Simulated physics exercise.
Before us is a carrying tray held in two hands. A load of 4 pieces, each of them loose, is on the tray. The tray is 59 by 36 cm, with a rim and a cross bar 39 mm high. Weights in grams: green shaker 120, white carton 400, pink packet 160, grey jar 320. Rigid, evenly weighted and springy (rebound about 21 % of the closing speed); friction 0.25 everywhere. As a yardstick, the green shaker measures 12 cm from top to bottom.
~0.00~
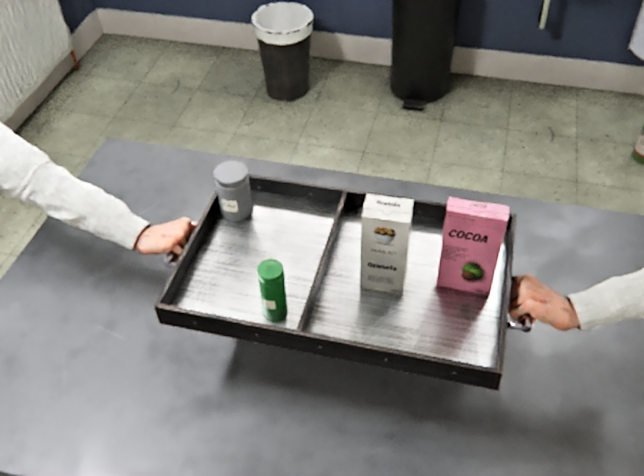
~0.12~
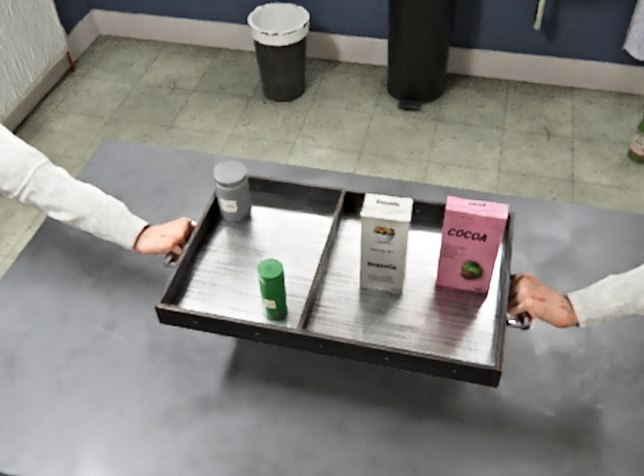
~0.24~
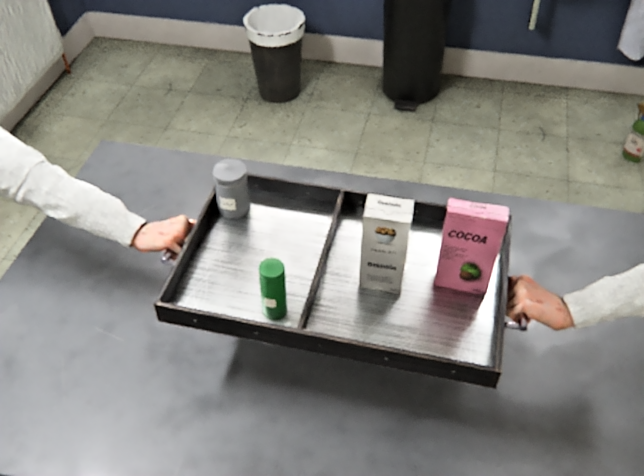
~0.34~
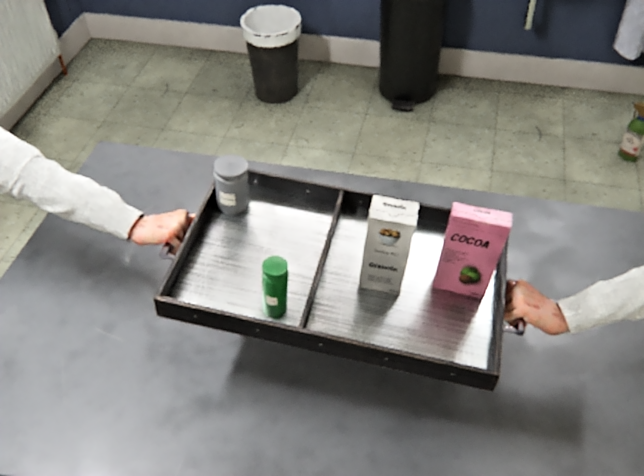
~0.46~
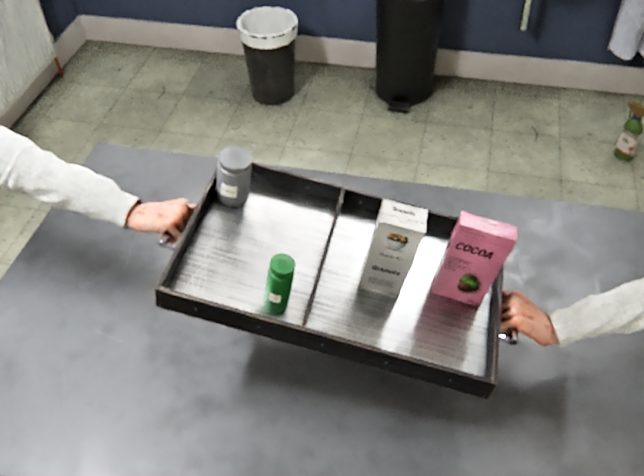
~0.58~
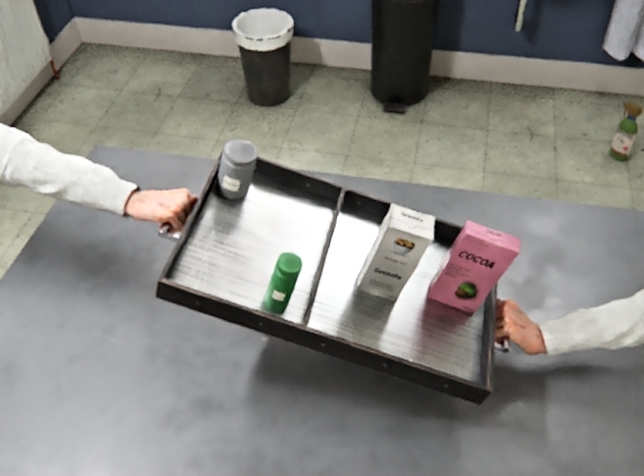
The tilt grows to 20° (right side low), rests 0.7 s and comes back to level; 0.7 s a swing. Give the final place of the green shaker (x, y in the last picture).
Look near (291, 293).
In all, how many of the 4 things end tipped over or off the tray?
That comes to 0.
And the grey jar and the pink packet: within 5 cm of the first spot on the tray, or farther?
The grey jar ends elsewhere; the pink packet keeps its place.
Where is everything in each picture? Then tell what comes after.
In the first picture, tray level; green shaker (273, 291); white carton (386, 246).
In the second picture, tray level; grey jar (233, 191); white carton (385, 245).
In the third picture, tray tilted 2°, right edge down; pink packet (469, 249); grey jar (232, 189).
In the fourth picture, tray tilted 5°, right edge down; white carton (387, 247); pink packet (470, 253).
In the fifth picture, tray tilted 11°, right edge down; grey jar (234, 176); white carton (391, 251).
In the sixth picture, tray tilted 16°, right edge down; green shaker (283, 283); pink packet (471, 269).
By 0.78 s, tray tilted 20°, right edge down; green shaker 2 cm from its spot near (298, 286); pink packet 2 cm from its spot; white carton 3 cm from its spot.
By 0.98 s, tray tilted 20°, right edge down; green shaker 3 cm from its spot near (304, 288); grey jar 9 cm from its spot; white carton 8 cm from its spot.
By 1.08 s, tray tilted 20°, right edge down; green shaker 3 cm from its spot near (304, 288); grey jar 14 cm from its spot; white carton 8 cm from its spot.
By 1.88 s, tray tilted 8°, right edge down; green shaker 3 cm from its spot near (296, 290); grey jar 18 cm from its spot; white carton 8 cm from its spot.
When it is over (2.7 s), not toppled but over 5 cm from the start, white carton and grey jar; the other 2 within 5 cm of the start. End places, in pixels of the last picture, green shaker near (291, 293).
